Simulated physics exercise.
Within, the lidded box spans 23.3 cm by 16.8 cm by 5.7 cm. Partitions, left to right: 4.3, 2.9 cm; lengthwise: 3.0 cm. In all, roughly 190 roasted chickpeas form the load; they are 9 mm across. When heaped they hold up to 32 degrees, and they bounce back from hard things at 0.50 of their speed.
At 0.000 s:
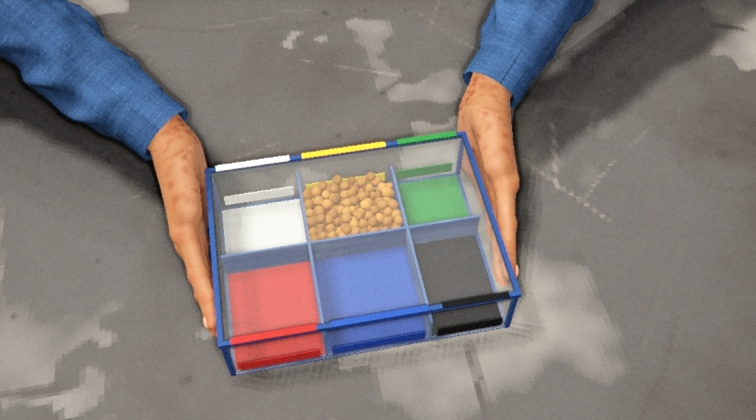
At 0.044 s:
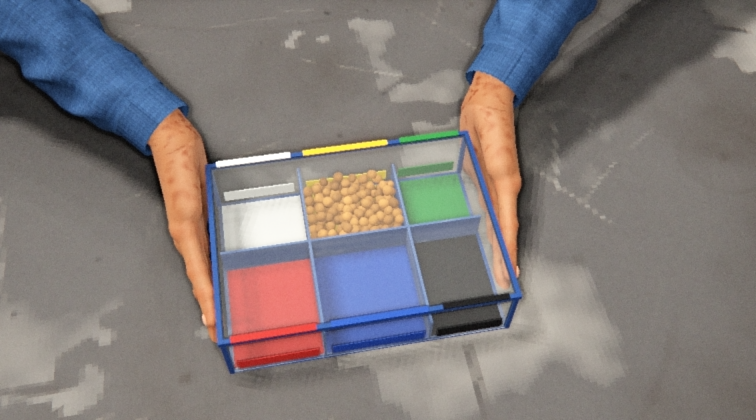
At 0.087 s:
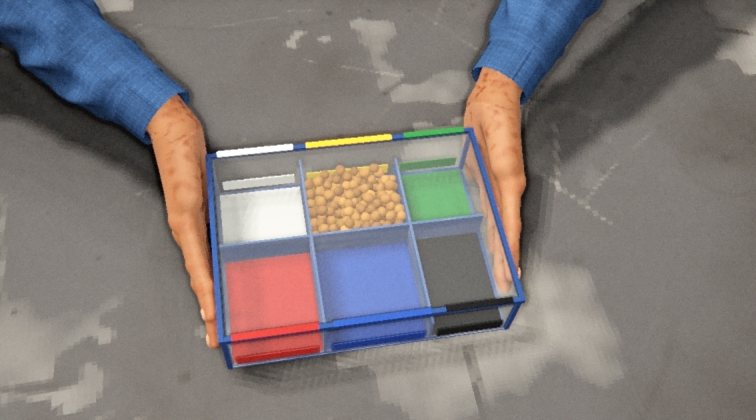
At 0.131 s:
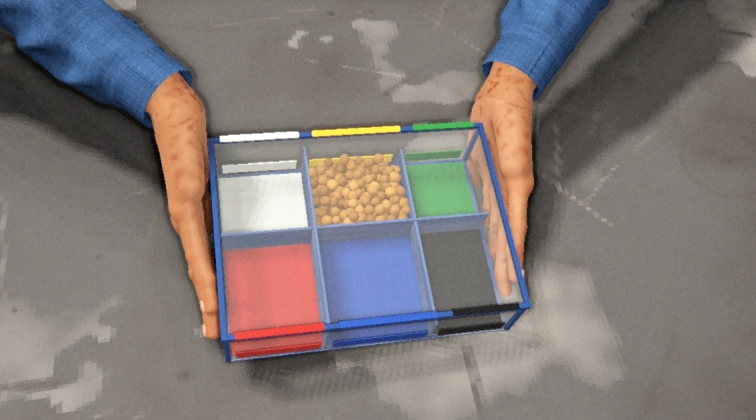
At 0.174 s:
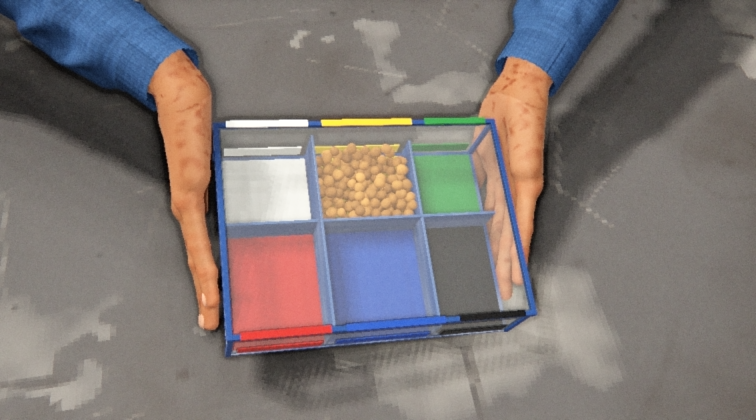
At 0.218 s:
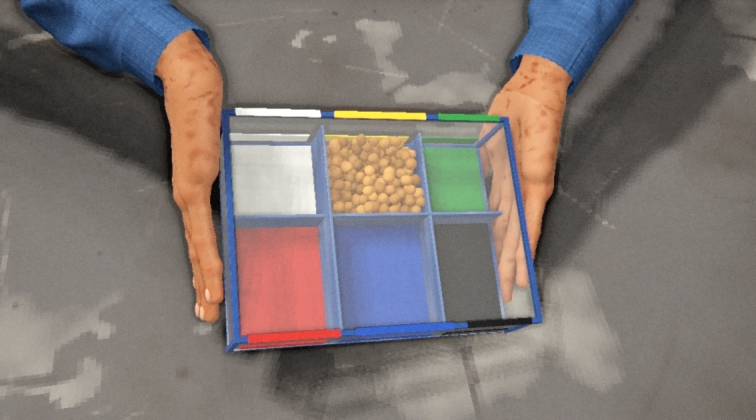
A clear, blue-edged lidded box tilts between two hands in blue sleeves, seen from above over a worn, patchy grey floor. Its six compartments show white, yellow and green along the back and red, blue and black along the front, with roasted chickpeas heaped in the yellow one. The hands turn the box slowly, then faster, shifting it slightly rightward, while the chickpeas stay in their compartment and the view holds still.
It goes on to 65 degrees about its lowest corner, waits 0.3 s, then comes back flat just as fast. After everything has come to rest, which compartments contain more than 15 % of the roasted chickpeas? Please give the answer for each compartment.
My prediction: Red compartment: Fails to beat the threshold, blue compartment: Fails to beat the threshold, green compartment: Fails to beat the threshold, yellow compartment: Beats the threshold, white compartment: Fails to beat the threshold, black compartment: Beats the threshold.
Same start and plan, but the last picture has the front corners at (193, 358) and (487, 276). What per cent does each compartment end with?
Per cent at the finish: Red 10, blue 15, green 0, yellow 70, white 0, black 0.
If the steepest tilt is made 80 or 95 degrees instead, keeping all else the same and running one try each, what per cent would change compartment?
Roughly 65 percent, then roughly 90 percent.
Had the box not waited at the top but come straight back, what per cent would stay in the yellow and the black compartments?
In that case yellow keeps 60% and black keeps 30%.
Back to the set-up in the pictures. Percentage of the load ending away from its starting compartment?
Near 35 in a hundred.
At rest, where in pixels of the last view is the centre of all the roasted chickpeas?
About (389, 233).
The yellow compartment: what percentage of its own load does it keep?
I'd put it at roughly 60 per cent.
After 0.75 s, tilt 65 degrees; blue 5 %, yellow 70 %, black 25 %.
After 1.10 s, tilt 36 degrees; blue 5 %, yellow 65 %, black 30 %.
Then, at 1.54 s, tilt 0 degrees; blue 5 %, yellow 65 %, black 30 %.
In the end, at 1.9 s, red 0 %, blue 5 %, green 0 %, yellow 65 %, white 0 %, black 30 %.
